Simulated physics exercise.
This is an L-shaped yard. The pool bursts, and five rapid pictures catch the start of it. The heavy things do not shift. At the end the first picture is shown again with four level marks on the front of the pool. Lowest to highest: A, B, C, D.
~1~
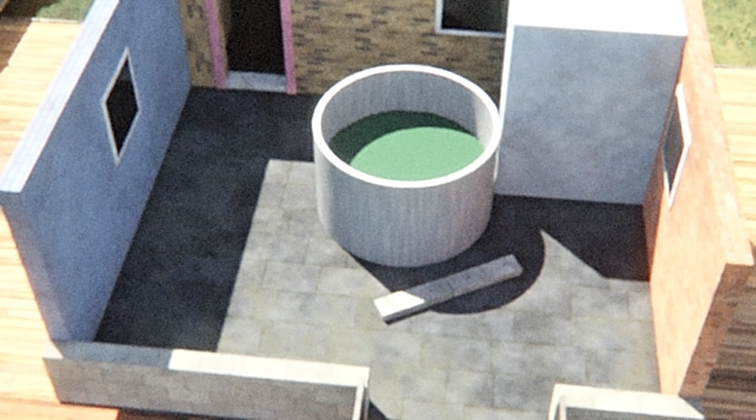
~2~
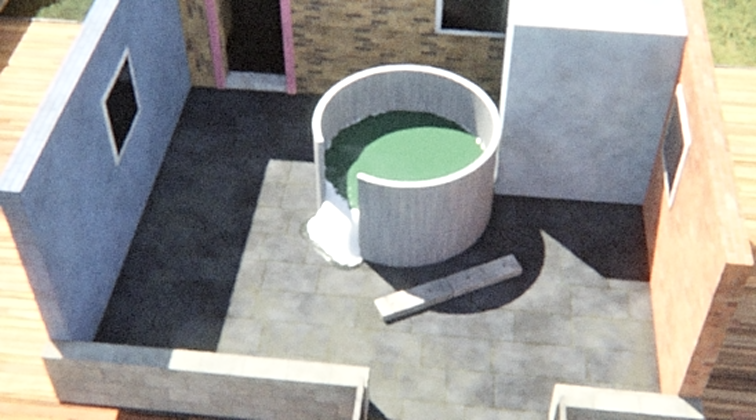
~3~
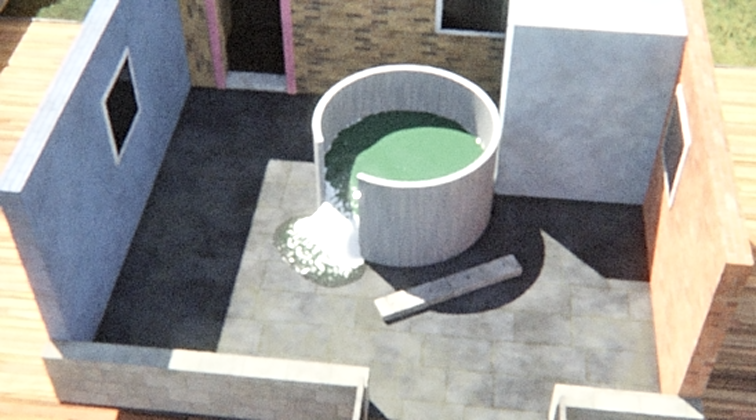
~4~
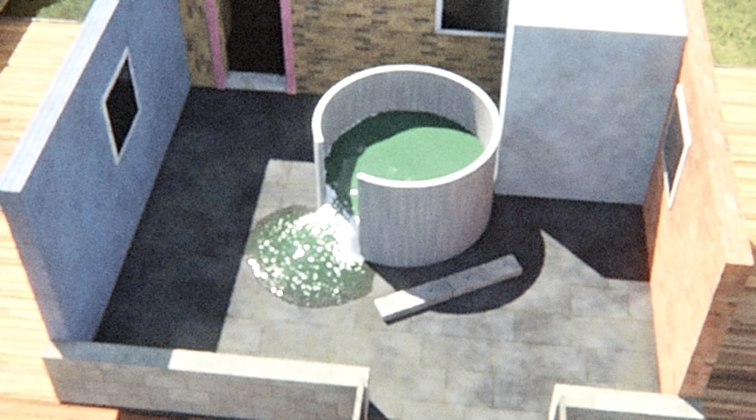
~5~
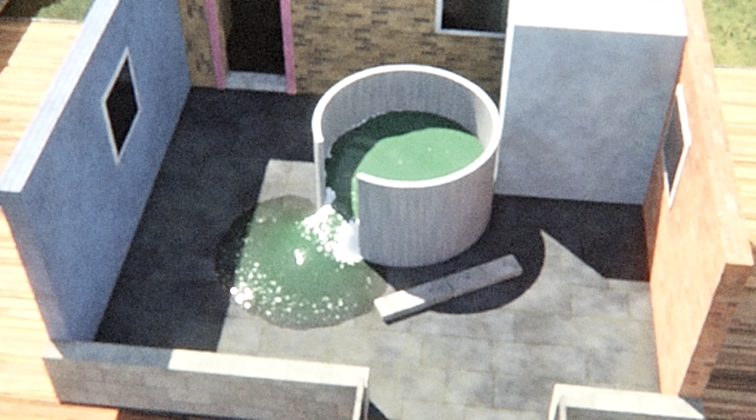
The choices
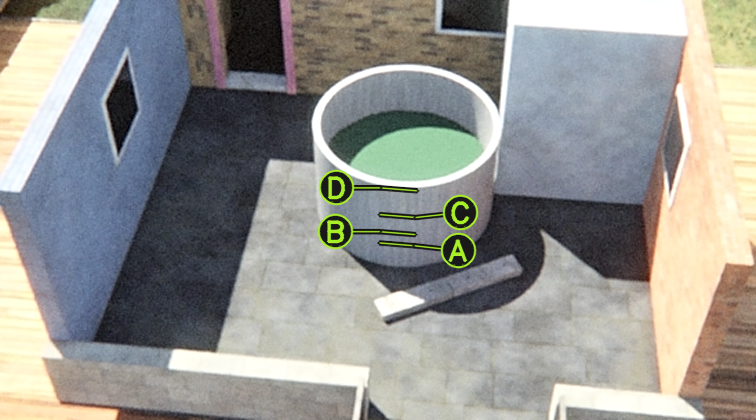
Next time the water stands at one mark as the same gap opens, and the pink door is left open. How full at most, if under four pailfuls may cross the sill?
Take B.
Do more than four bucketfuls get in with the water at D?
Yes, that goes wrong.
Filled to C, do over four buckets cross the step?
Yes.
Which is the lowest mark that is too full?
That would be C.
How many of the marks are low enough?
Two.
On the marked copy, A at (397, 244); B at (397, 233); C at (397, 216); D at (398, 189); from the bottom up A, B, C, D.
With A, nothing gets over.
With B, a splash gets over, under a bucket.
With C, about 8 bucketfuls get in.
With D, dozens of bucketfuls pour in.
